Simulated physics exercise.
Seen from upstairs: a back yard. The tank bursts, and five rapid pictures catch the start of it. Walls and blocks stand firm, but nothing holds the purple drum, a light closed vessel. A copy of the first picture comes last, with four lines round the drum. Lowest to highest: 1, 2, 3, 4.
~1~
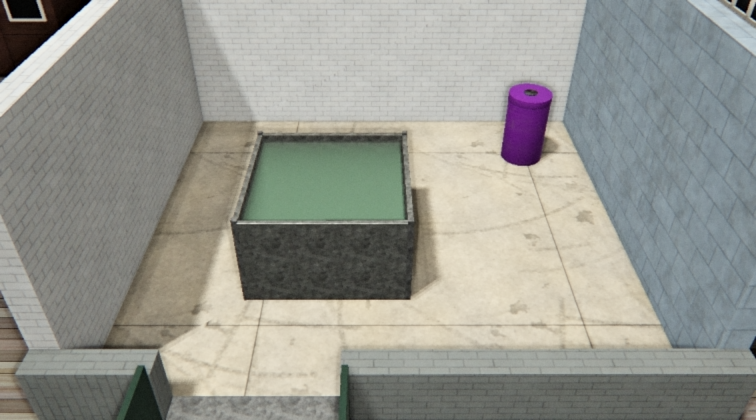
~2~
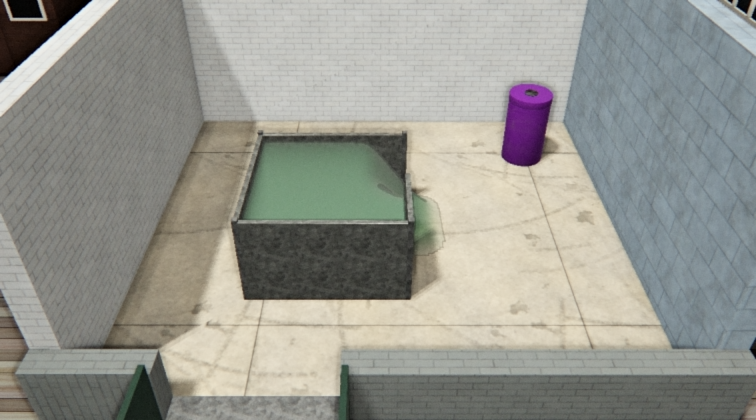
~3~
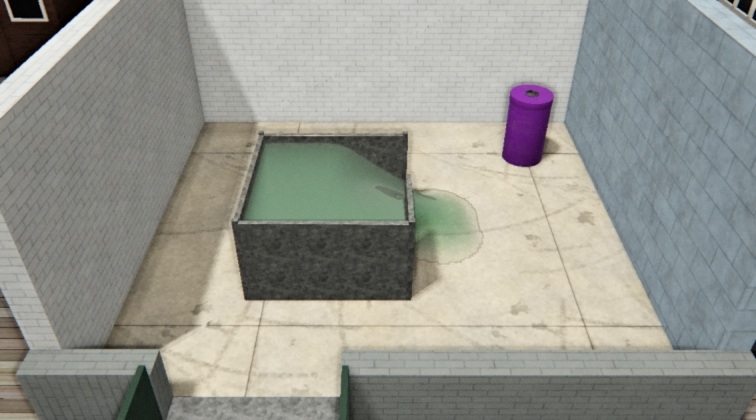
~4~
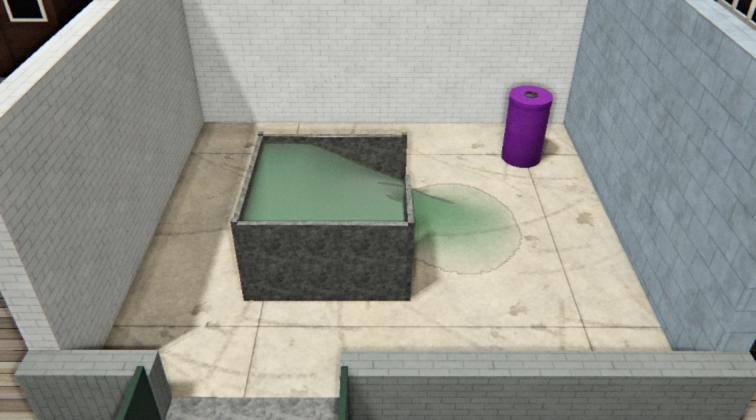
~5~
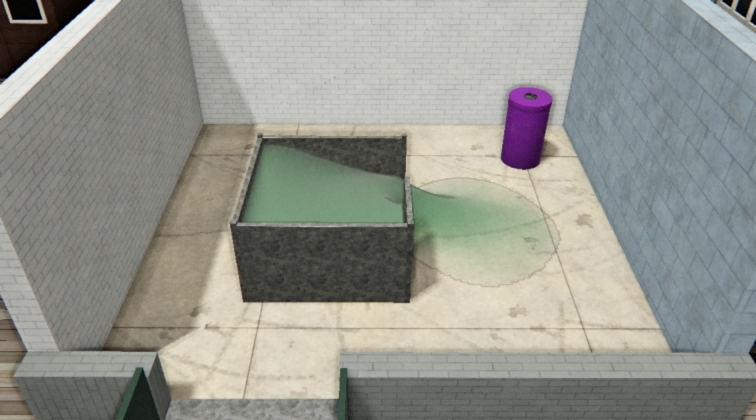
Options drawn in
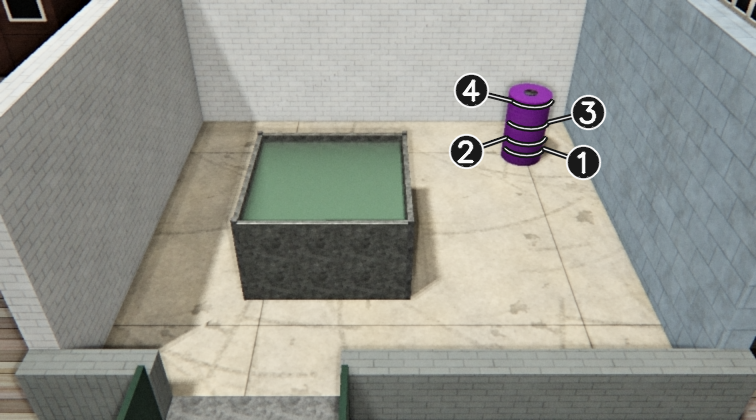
In a walled back yard seen from above, a dark square tank stands full of green water, with a purple drum near the far right corner. Water begins pouring out through the tank's right side, and the level inside drops unevenly as a rounded green puddle spreads steadily across the paving.
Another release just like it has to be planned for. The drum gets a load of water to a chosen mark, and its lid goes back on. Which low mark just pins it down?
Mark 2.
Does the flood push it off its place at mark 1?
Yes, it does.
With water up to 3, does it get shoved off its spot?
No, that is safe.
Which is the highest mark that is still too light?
It is 1.
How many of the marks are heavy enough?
Three of the four.
In white, 1 at (526, 155); 2 at (528, 144); 3 at (531, 129); 4 at (534, 107); from the bottom up 1, 2, 3, 4.
With 1, it is pushed about 3 times its own width away.
With 2, it does not move.
With 3, it does not move.
With 4, it does not move.
